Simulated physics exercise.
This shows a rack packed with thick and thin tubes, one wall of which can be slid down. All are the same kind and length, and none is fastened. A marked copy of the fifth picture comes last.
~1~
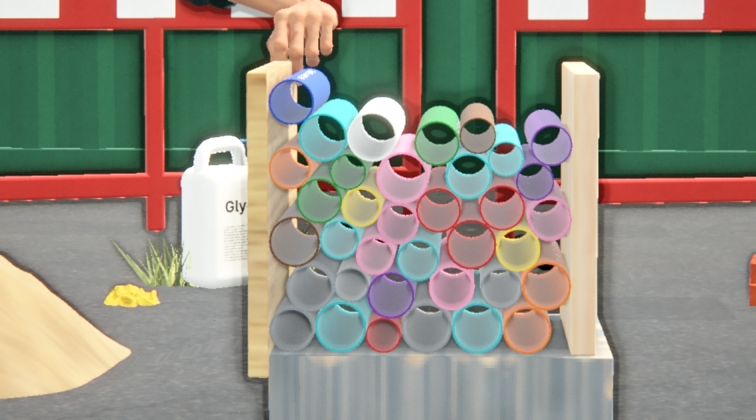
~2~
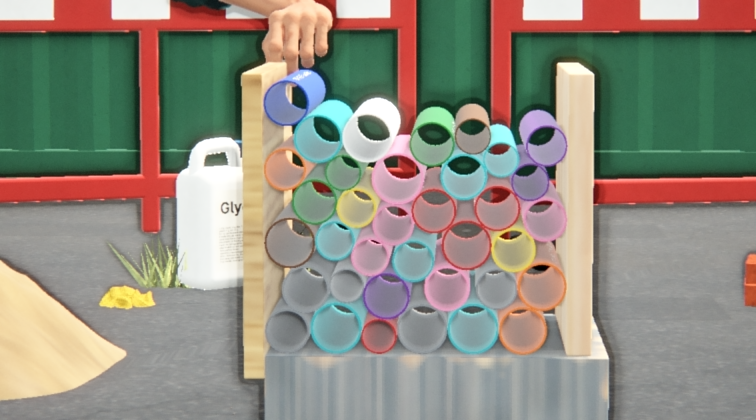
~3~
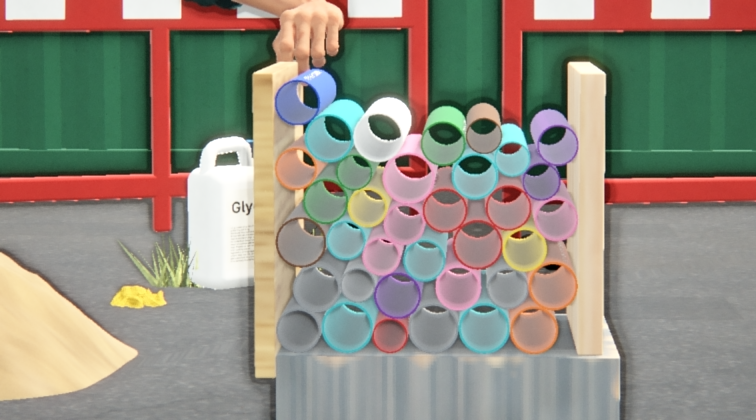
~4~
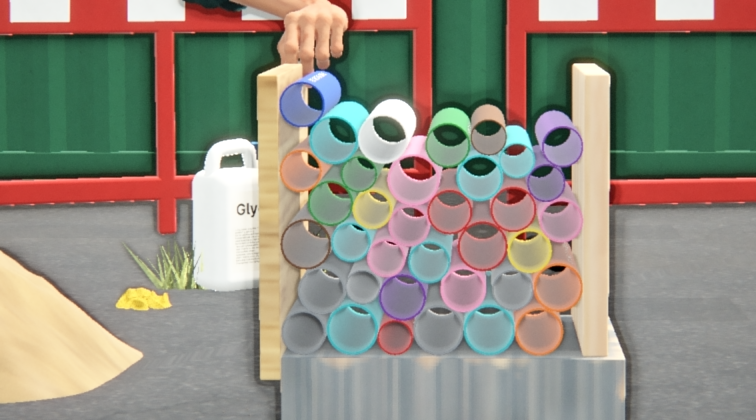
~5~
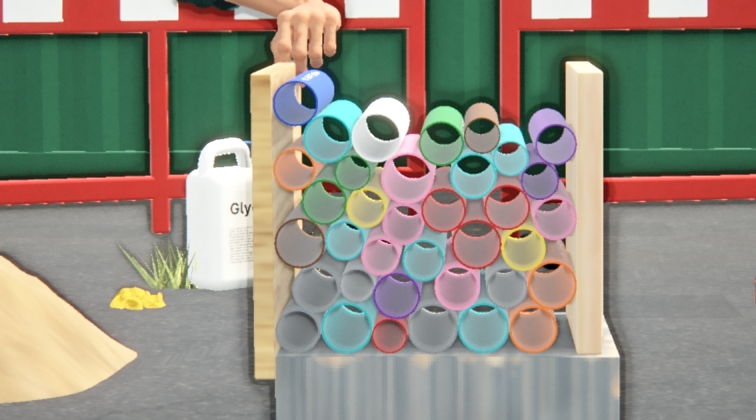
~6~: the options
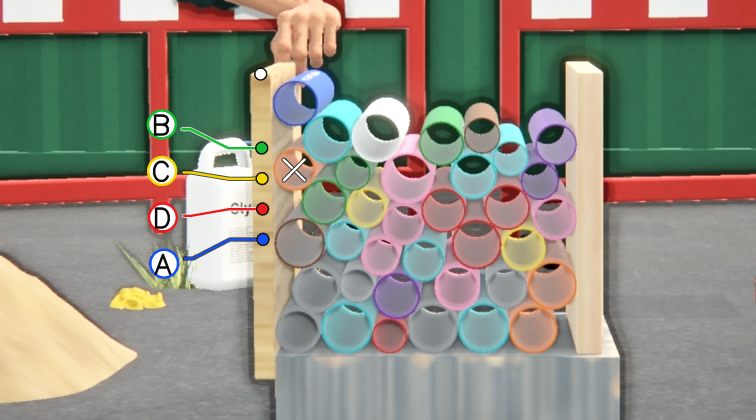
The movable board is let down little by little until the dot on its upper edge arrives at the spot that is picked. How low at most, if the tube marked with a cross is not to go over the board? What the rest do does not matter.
Lower it to D and no more.
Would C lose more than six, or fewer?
It loses fewer than six.
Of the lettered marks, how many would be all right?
Three of them.
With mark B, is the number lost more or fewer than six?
Fewer than six.
On the marked copy, A at (263, 239); B at (262, 148); C at (263, 179); D at (263, 209); the cross at (294, 170); the white dot at (261, 74).
Taking D. A third of the way, top of the board (273, 139).
Two thirds of the way, top of the board (274, 208).
When it is over, top of the board (274, 208), one out over the board, the crossed one still inside.
As for the rest, A lets the crossed one out; B keeps the crossed one inside; C keeps the crossed one inside.
